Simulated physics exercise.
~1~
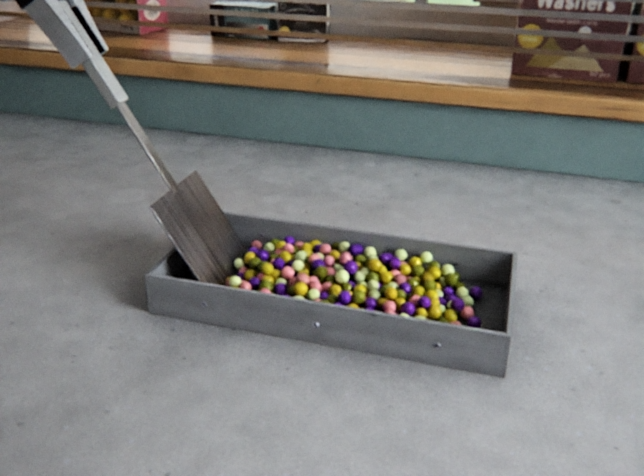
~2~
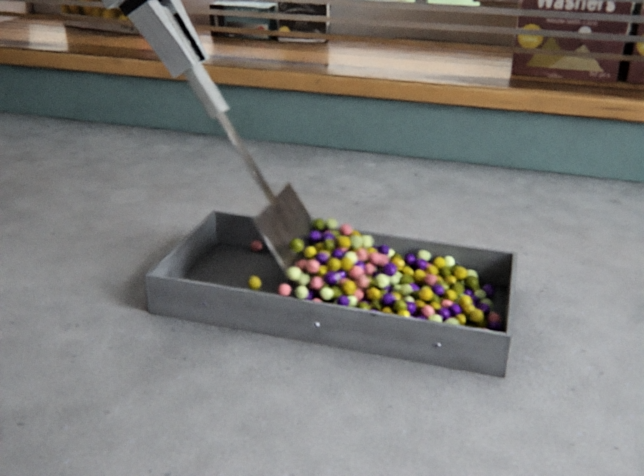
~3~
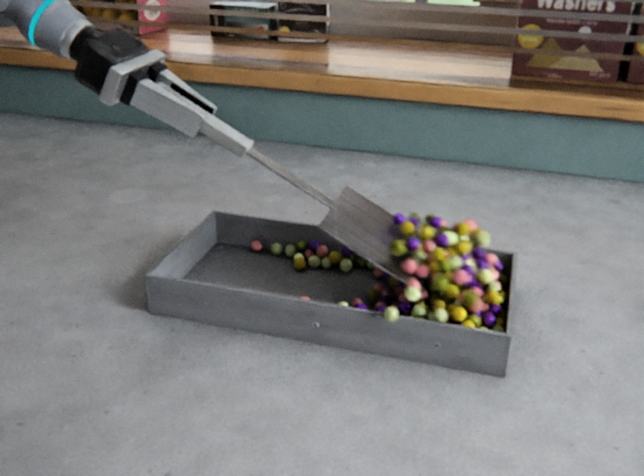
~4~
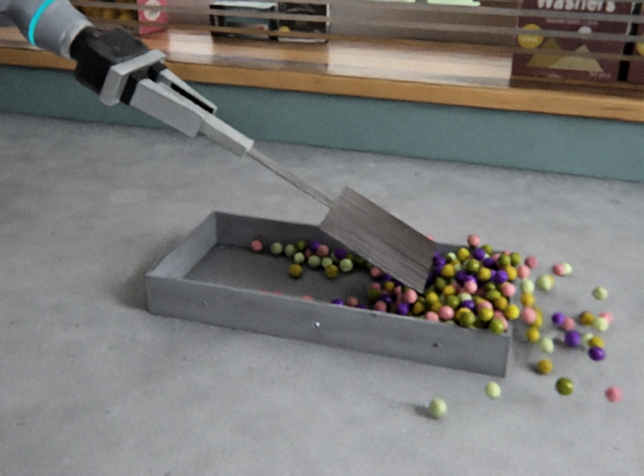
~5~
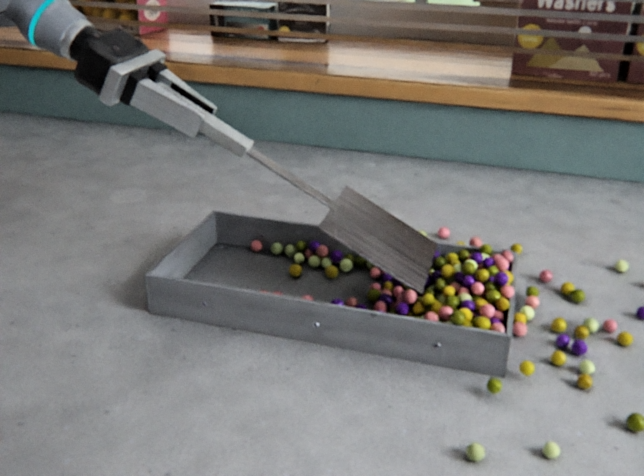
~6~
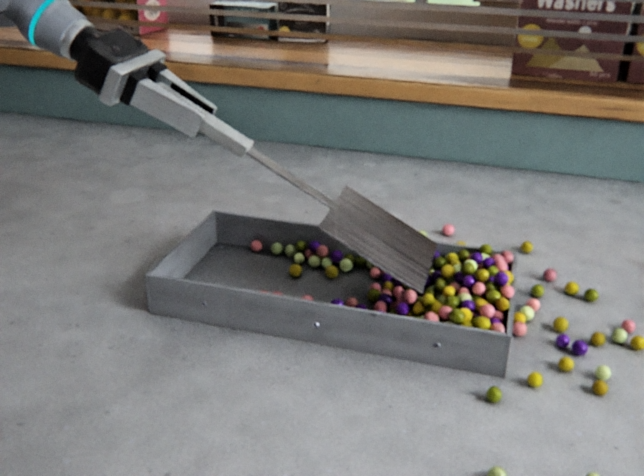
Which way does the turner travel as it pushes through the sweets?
The turner moves to the right, pushing the sweets along the tray.
